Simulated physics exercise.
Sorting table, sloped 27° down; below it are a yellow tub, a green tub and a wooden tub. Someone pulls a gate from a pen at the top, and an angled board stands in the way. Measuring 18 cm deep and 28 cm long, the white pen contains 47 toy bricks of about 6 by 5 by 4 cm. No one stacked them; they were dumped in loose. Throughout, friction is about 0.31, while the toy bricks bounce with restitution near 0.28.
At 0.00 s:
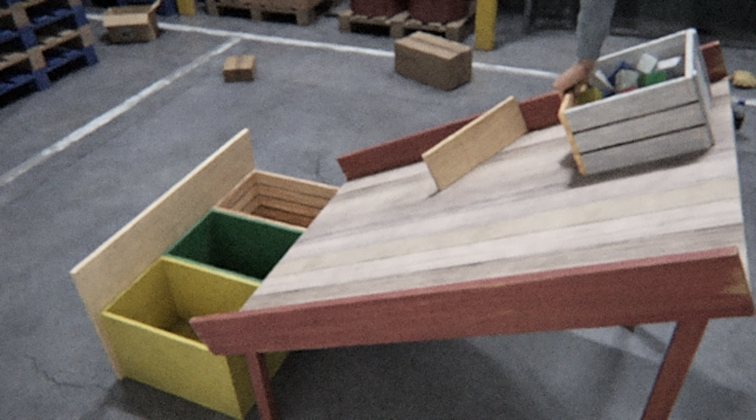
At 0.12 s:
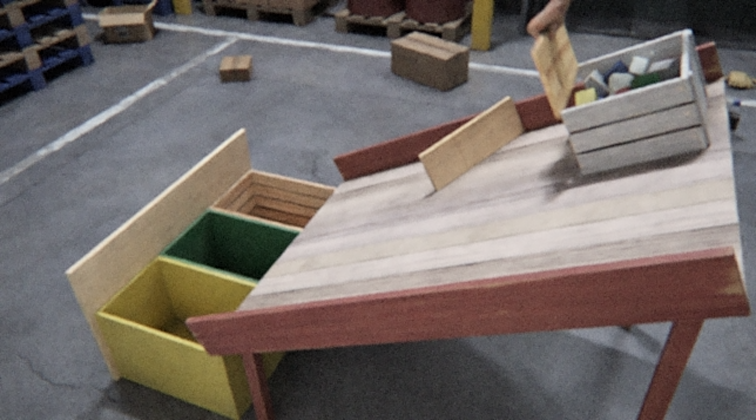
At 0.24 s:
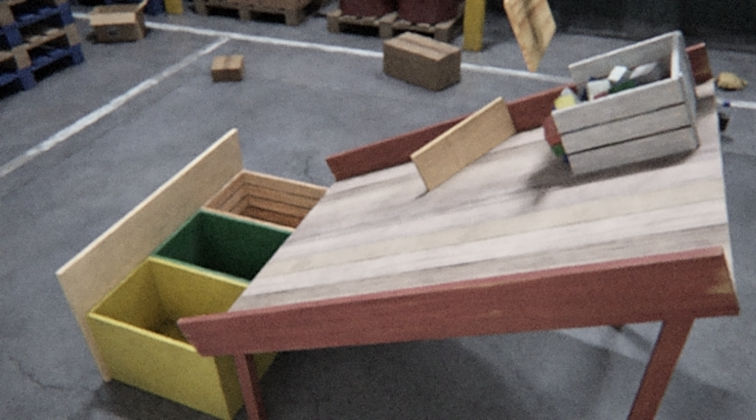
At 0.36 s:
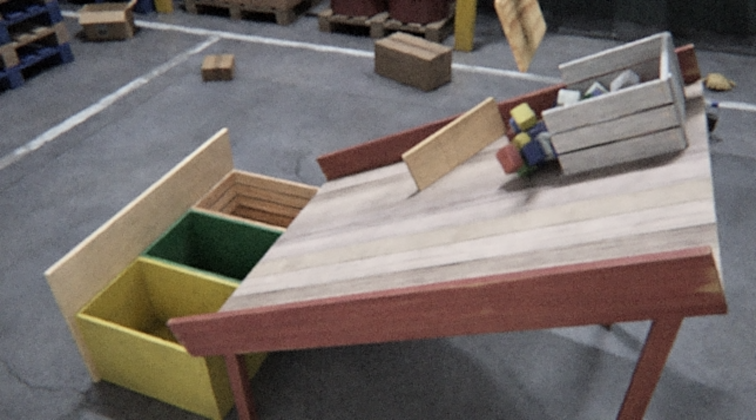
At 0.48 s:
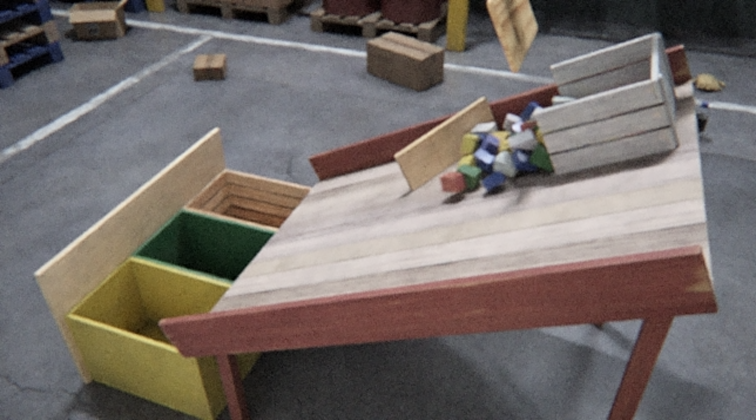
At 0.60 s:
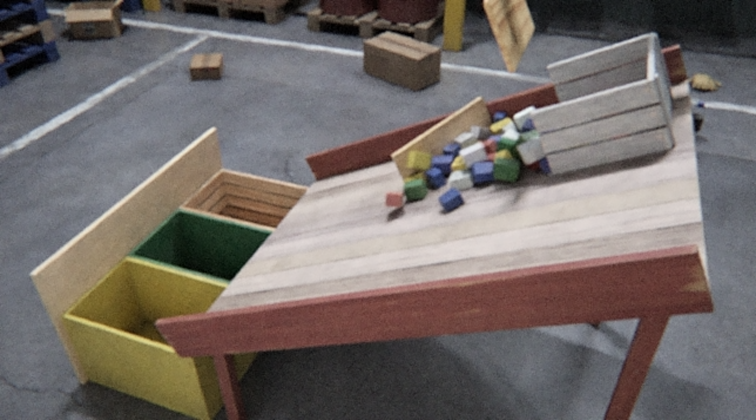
On a sloped table, a hand lifts a gate and loose bricks tumble out leftward past an angled board.
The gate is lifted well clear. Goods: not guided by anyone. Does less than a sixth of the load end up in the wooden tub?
Yes.
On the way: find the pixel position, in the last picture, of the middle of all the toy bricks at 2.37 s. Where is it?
Somewhere near (211, 281) in the last picture's pixels.
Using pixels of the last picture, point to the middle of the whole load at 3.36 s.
Roughly at pixel (209, 283).
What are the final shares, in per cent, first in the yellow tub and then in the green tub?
About 5 and 70 per cent.
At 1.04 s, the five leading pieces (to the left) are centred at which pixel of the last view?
At about (244, 254).
After 1.04 s, 1 in the green tub, 45 on the slope and 1 in the air.
After 1.59 s, 2 in the yellow tub, 17 in the green tub, 27 on the slope and 1 in the air.
After 2.37 s, 3 in the yellow tub, 28 in the green tub, 15 on the slope and 1 in the air.
When it is over (at 3.36 s), 3 in the yellow tub, 33 in the green tub and 11 on the slope. Asked share, 0 of 47, 0 per cent.
